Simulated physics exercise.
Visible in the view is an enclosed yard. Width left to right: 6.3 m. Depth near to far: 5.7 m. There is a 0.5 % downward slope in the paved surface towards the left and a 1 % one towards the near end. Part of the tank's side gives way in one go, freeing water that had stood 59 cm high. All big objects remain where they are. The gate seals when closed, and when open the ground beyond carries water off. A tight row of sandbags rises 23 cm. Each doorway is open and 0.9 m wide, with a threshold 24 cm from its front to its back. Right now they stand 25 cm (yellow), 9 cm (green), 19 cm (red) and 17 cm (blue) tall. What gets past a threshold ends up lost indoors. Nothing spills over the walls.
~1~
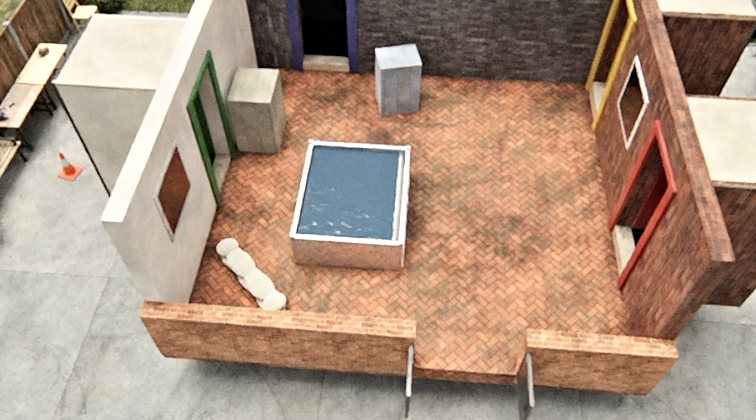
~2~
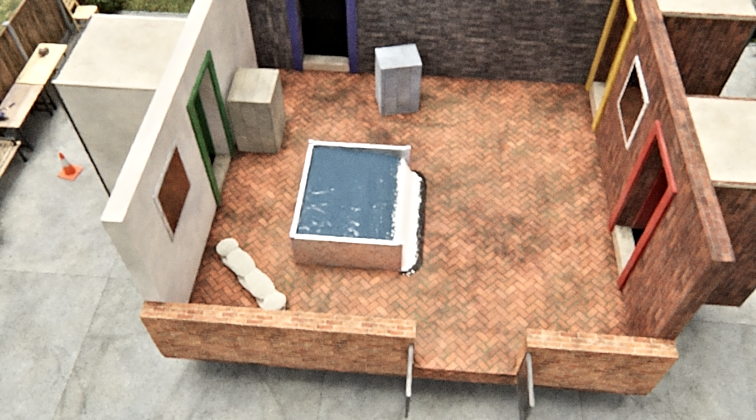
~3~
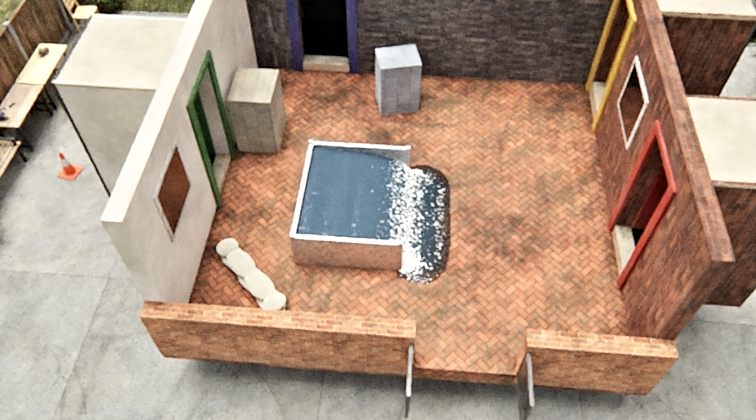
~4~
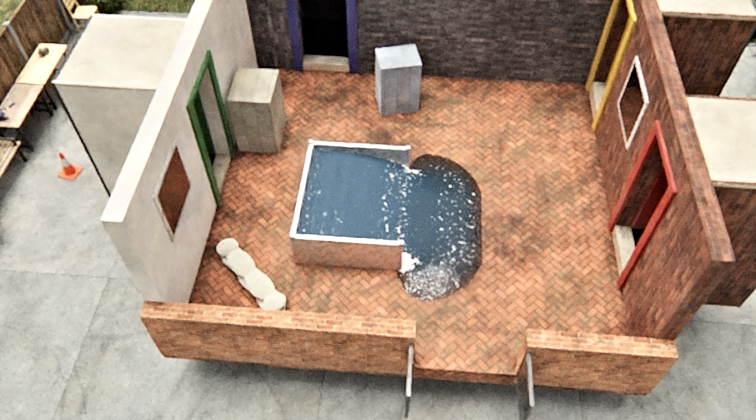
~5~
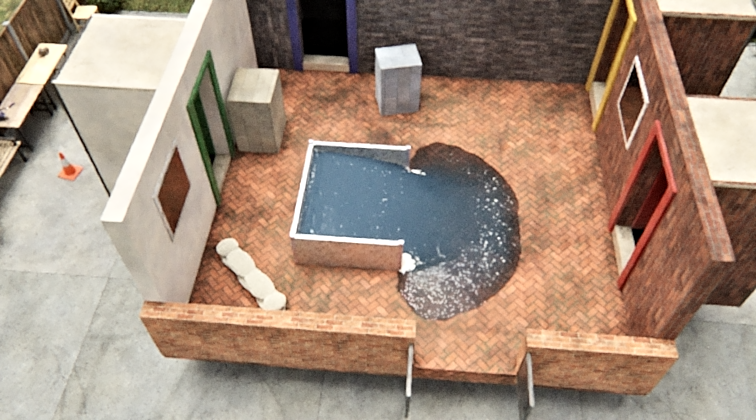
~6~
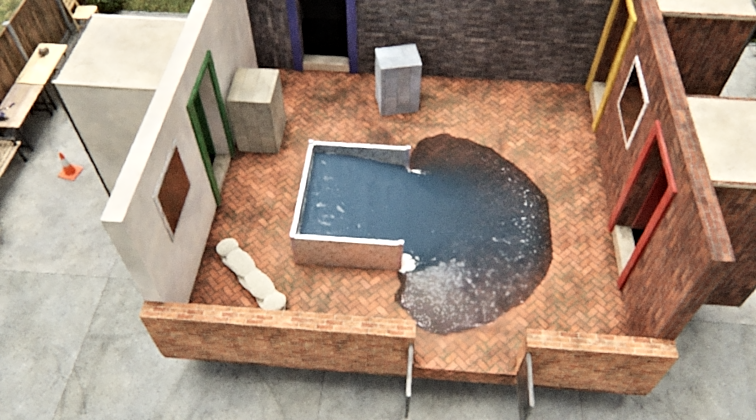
Water bursting through the right side of a raised rectangular tank, foaming, then spreading in a dark rounded pool across brick paving.
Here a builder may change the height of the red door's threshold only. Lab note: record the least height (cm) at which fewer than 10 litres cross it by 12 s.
Least height: 23 cm.
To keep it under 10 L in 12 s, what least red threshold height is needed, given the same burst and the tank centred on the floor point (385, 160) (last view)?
14.5 cm, give or take.
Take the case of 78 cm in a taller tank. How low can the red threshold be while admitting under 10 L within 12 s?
Roughly 32 centimetres would do it.
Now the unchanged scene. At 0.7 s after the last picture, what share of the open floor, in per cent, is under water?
I'd say near 40 percent is wet.
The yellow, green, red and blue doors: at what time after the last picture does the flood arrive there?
Yellow: 1.3 s; green: 7.5 s; red: 0.3 s; blue: 4.5 s.
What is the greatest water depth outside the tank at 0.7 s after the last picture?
About 22 cm at most.
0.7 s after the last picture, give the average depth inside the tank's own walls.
Roughly 24 cm on average.
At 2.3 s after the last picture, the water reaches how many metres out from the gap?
I make it some 4.6 m.
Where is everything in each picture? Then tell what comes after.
The first frame shows still water, 59 cm deep, in the tank at (354, 193); the red door at (636, 216) is dry.
In the second frame, the front is at (415, 266), 0.3 m from the gap at (402, 213); 0.3 m2 of floor is wet, 59 cm left at the back.
In the third frame, water pours out at (402, 214) and has run 0.7 m, to (443, 258); about 10 cm deep outside, 59 cm at the back.
In the fourth frame, the gap is at (402, 214), the front 1.2 m out at (475, 263); the back of the tank holds 54 cm.
In the fifth frame, water pours out at (402, 214) and has run 1.8 m, to (514, 256); about 7 cm deep outside, 50 cm at the back.
In the sixth frame, the front is at (546, 258), 2.2 m from the gap at (402, 215); 5.8 m2 of floor is wet, 48 cm left at the back; 1.1 m in a straight line remain to the red door at (636, 216).
Then, 0.7 s after the last picture water covers 40 % of the floor; 27 cm at the red door, 2 litres in over its 19 cm threshold.
Then, 2.3 s after the last picture water covers 45 % of the floor, deepest (24 cm) near (622, 366); 17 cm at the red door, 31 litres in over its 19 cm threshold.
Then, 11.3 s after the last picture water covers 90 % of the floor, deepest (10 cm) near (268, 283); 2 cm at the red door, 33 litres in over its 19 cm threshold.
At the red door as built, the water peaked near 28 cm, 1.1 s after the last picture.
Run again over the same 12 s with other heights there, 26 litres in over 20 cm, 2 litres over 26.5 cm. The limit of 10 litres is kept from about 23 cm up.
